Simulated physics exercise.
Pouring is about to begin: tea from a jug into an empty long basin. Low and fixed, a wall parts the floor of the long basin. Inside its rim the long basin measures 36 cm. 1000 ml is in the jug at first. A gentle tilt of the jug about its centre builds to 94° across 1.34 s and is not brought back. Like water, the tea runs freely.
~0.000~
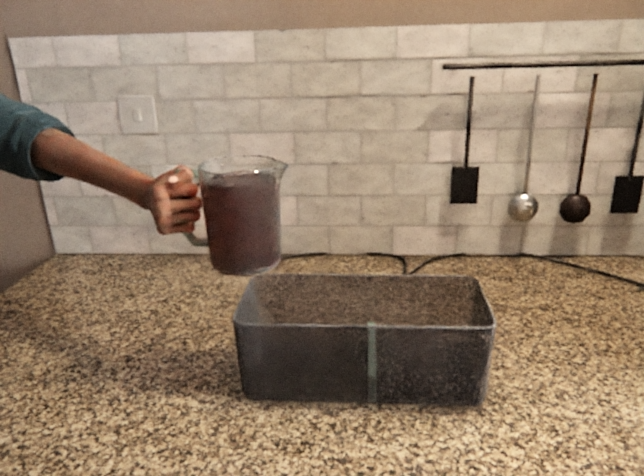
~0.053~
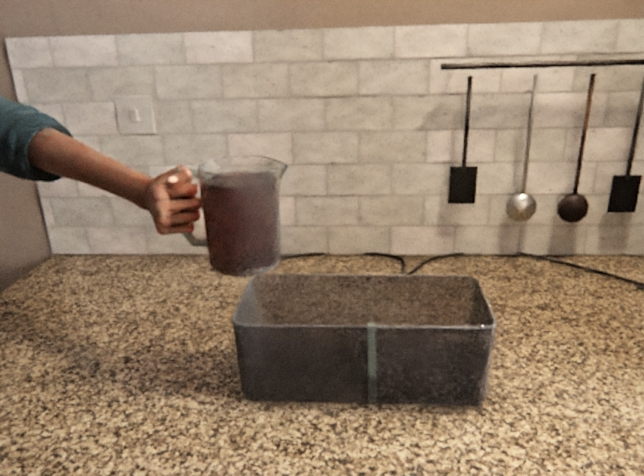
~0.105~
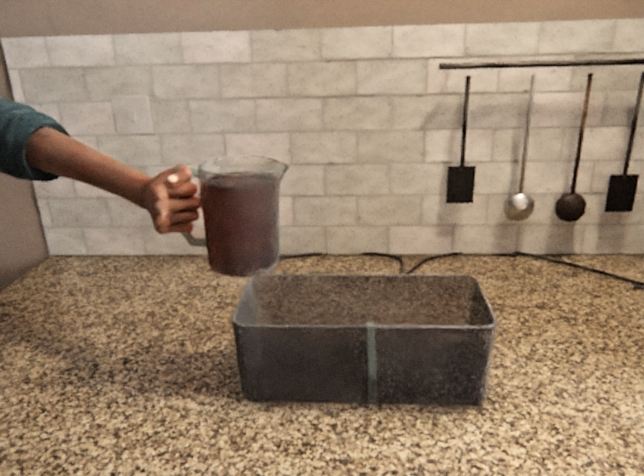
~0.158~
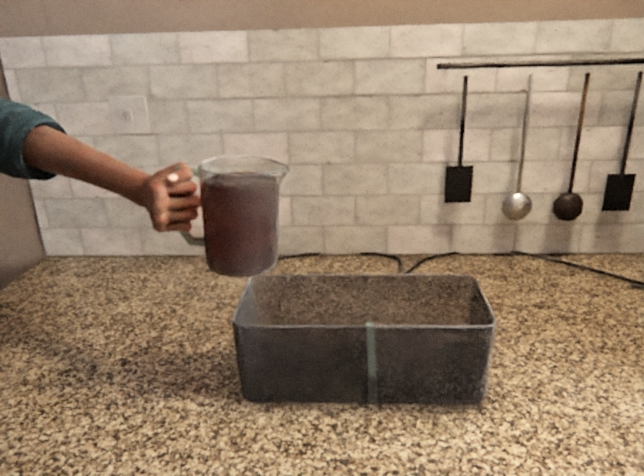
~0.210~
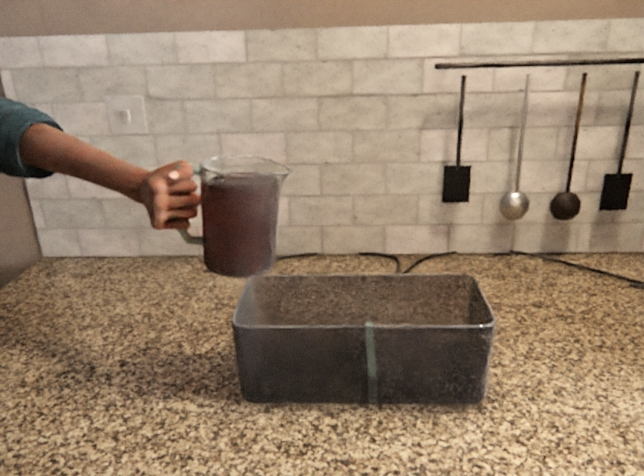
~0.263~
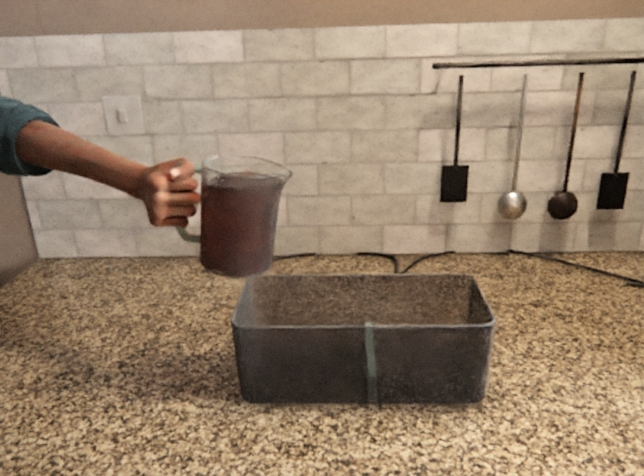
A hand holds a jug of dark tea above a long basin and tilts it slightly right.
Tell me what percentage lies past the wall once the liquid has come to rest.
Some 21 per cent.
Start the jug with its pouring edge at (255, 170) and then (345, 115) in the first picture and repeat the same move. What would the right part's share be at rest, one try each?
About 5 %, then about 90 %.
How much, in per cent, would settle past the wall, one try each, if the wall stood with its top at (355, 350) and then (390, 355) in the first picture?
Around 70 and 10 percent, in that order.
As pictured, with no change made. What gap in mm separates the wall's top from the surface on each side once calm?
On the left it's about 16 mm; on the right, about 36 mm.
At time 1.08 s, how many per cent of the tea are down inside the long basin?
Looks like about 30 % of the whole amount.
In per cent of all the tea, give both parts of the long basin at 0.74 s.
Left roughly 1 per cent, right roughly 0.
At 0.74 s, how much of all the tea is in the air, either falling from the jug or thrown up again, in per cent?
My guess is roughly 8 %.
By 0.74 s the tilt is 54° and 91 per cent is still to pour, 1 is left of the wall and 0 right of it.
By 1.08 s the tilt is 86° and 53 per cent is still to pour, 20 is left of the wall and 11 right of it.
By 1.45 s the tilt is 94° and 14 per cent is still to pour, 60 is left of the wall and 19 right of it.
By 1.84 s the tilt is 94° and 3 per cent is still to pour, 75 is left of the wall and 20 right of it.
At rest 78 per cent lies left of the wall, 21 right of it and 1 outside.
